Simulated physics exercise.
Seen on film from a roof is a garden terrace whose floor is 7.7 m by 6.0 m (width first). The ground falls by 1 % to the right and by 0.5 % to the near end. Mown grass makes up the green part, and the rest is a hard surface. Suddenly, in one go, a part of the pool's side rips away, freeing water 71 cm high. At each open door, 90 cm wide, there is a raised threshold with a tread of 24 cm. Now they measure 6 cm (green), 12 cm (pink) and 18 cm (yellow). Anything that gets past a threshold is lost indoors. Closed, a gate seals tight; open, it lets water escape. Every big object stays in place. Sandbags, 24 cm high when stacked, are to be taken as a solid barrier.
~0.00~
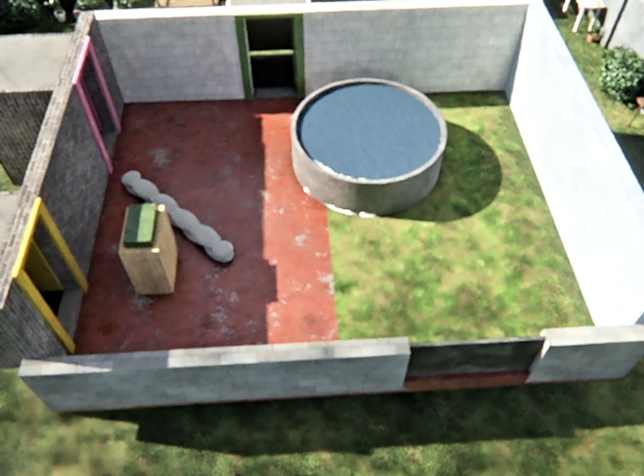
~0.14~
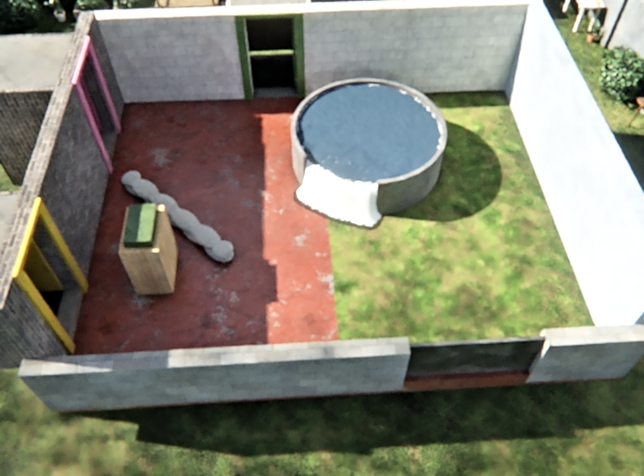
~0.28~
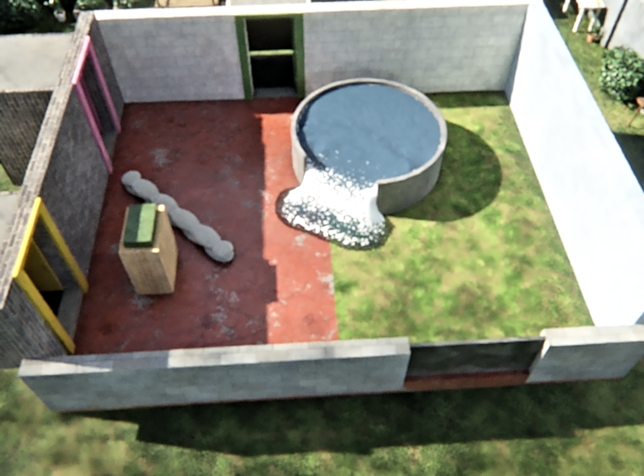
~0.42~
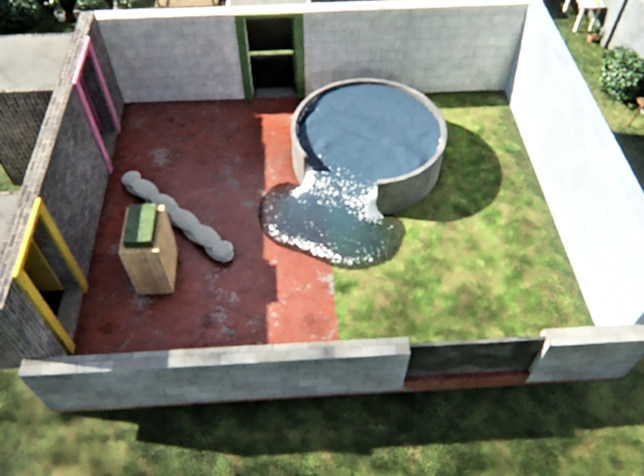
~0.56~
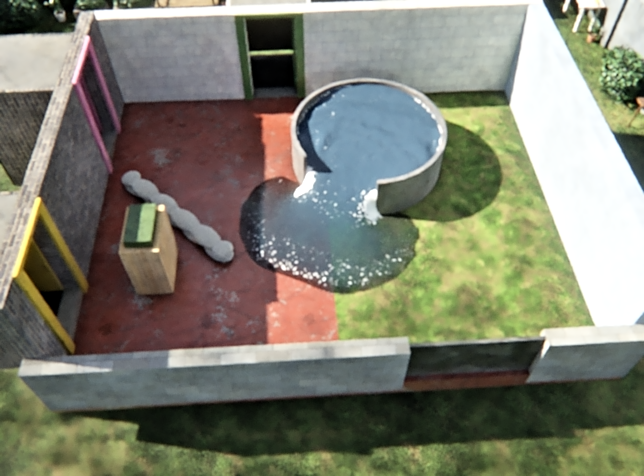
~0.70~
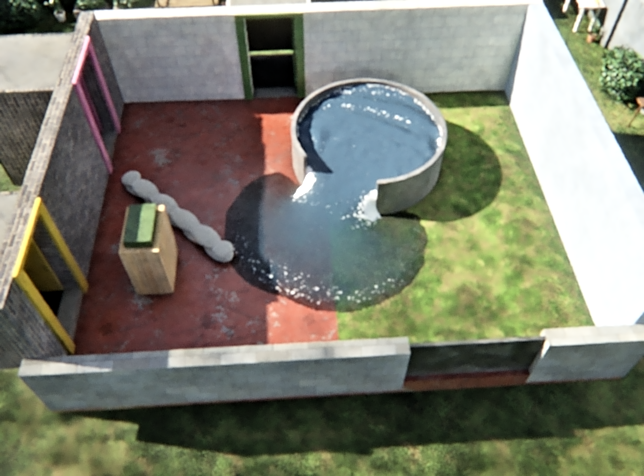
The footage shows a walled terrace of red paving and grass, seen from above, where the near side of a round pool opens and foaming water pours out, spreading in a widening dark sheet across both surfaces.
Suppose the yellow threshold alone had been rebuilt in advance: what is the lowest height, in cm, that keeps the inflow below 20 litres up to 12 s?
About 22 cm.
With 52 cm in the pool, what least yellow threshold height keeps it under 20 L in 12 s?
14.0 cm.
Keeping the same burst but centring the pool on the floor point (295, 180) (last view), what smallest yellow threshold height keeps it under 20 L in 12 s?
You'd need some 16 cm.
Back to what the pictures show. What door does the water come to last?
Last comes the green one.
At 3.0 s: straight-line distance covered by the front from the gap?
5.0 m.
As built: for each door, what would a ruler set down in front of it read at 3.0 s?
Door depths (cm): Green = 0, pink = 5, yellow = 25.
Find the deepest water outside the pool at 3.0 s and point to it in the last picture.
(92, 382).
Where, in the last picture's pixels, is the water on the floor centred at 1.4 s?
The balance point sits at roughly (347, 191).
After 1.4 s water covers 30 % of the floor, deepest (36 cm) near (335, 213); it has not reached the yellow door.
After 3.0 s water covers 55 % of the floor, deepest (38 cm) near (92, 382); 25 cm at the yellow door, 4 litres in over its 18 cm threshold.
After 12.0 s water covers 95 % of the floor, deepest (16 cm) near (599, 355); 7 cm at the yellow door, 45 litres in over its 18 cm threshold.
At the yellow door as built, the water arrived by 2.4 s and peaked near 27 cm at 3.4 s.
With a threshold of 18.5 cm, 41 litres would have come in within the 12 s; with 25 cm, 9 litres. So under 20 litres takes about 22 cm.
